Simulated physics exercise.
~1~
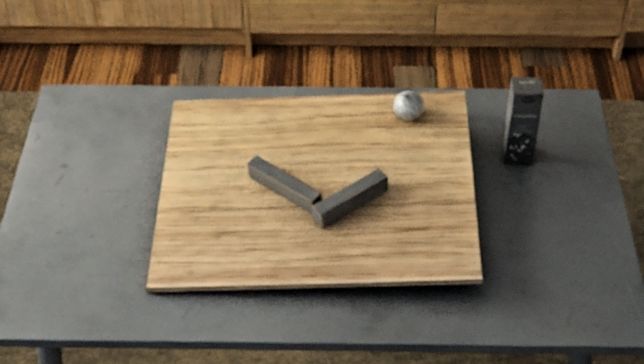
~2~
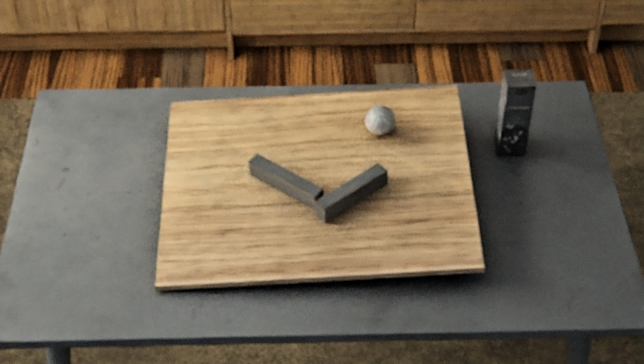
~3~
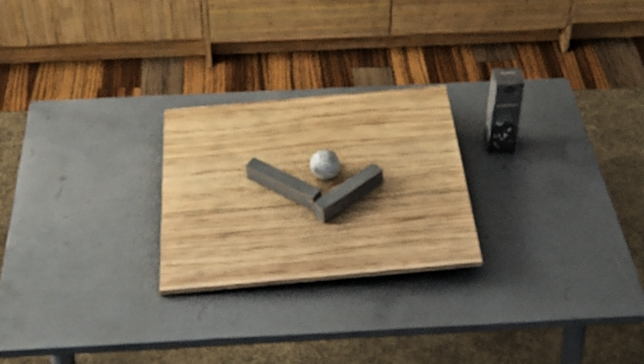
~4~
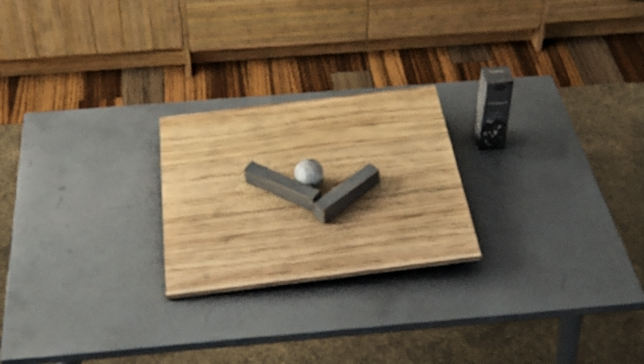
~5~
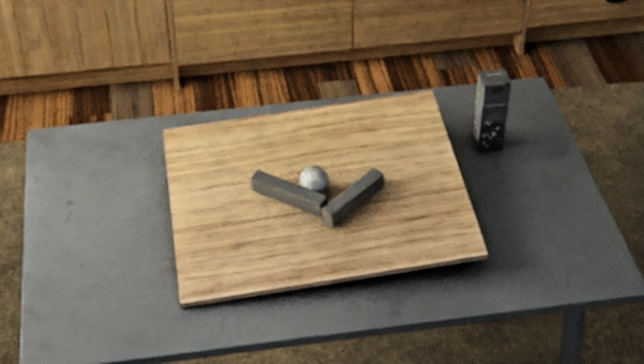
A small pale ball, apparently the white onion, starts near the top right of a tilted wooden board on a grey table. Two dark blocks form a wide V in the middle of the board, and a dark grey carton stands on the table to the right. The ball rolls down and to the left, heading for the blocks. It drops into the V and comes up against the left block, then shifts slightly right, toward the corner. It ends cradled between the blocks, still on the board, while the carton stays standing.
